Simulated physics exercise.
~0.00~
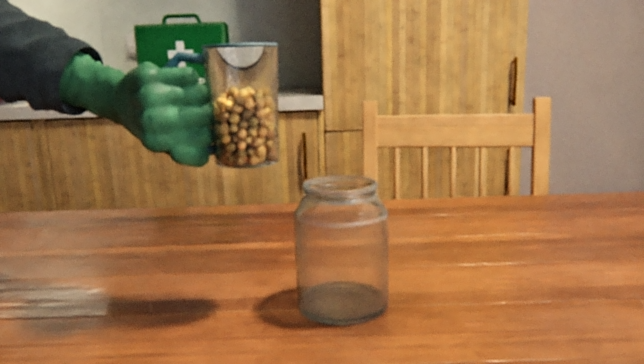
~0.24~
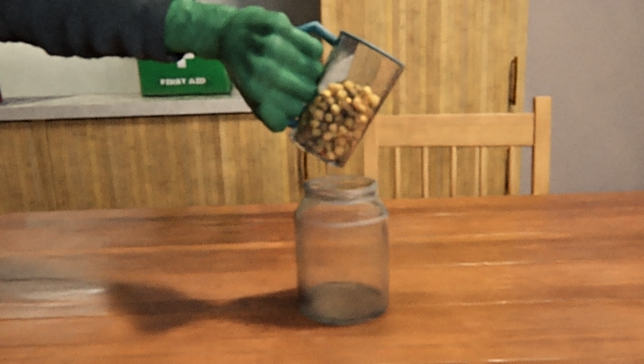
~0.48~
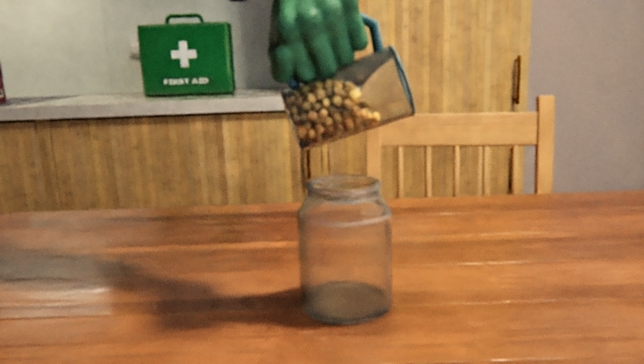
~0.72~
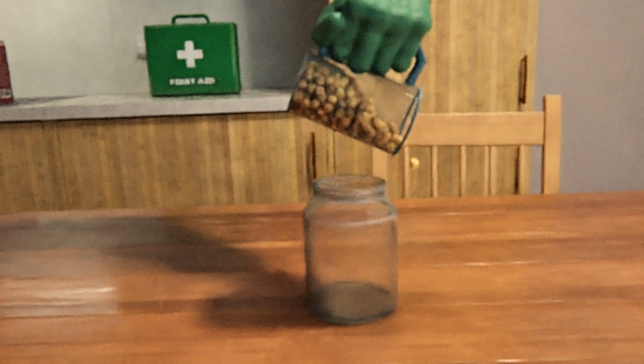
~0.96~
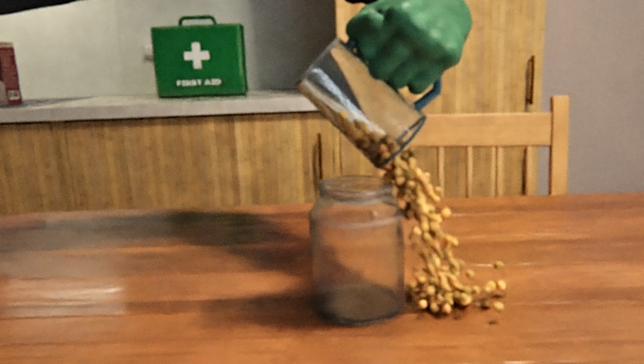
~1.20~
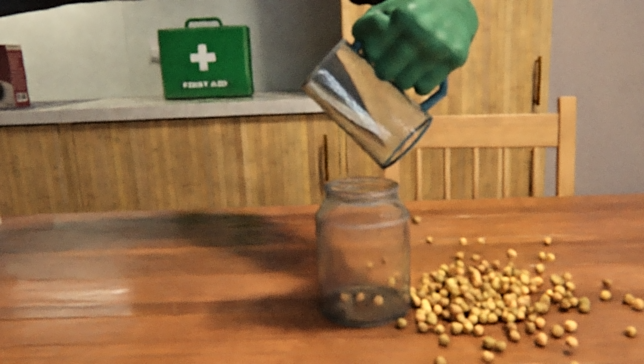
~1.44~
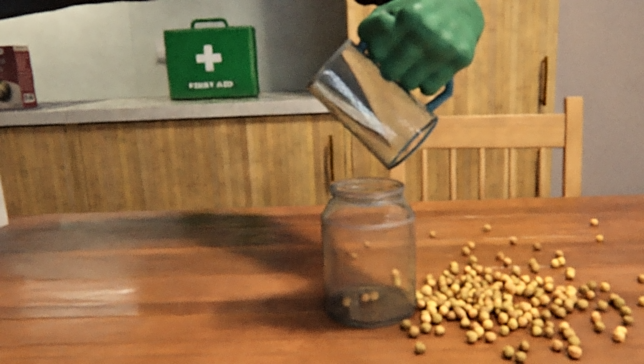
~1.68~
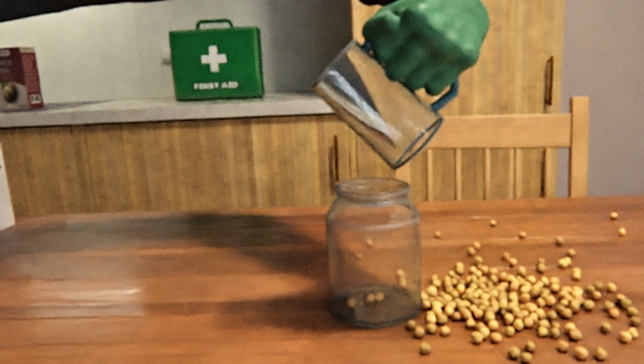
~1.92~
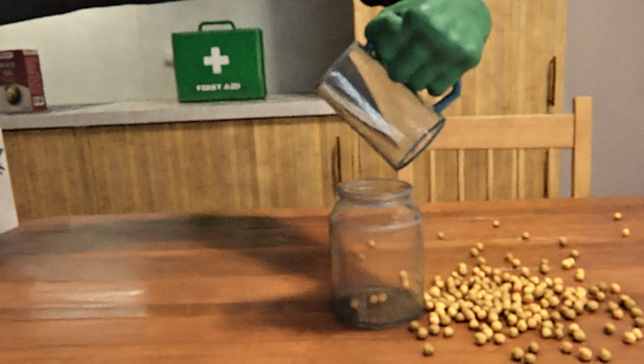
Green-gloved hand tipping a cup of dried chickpeas over a glass jar, nearly all missing and scattering across the wooden table.
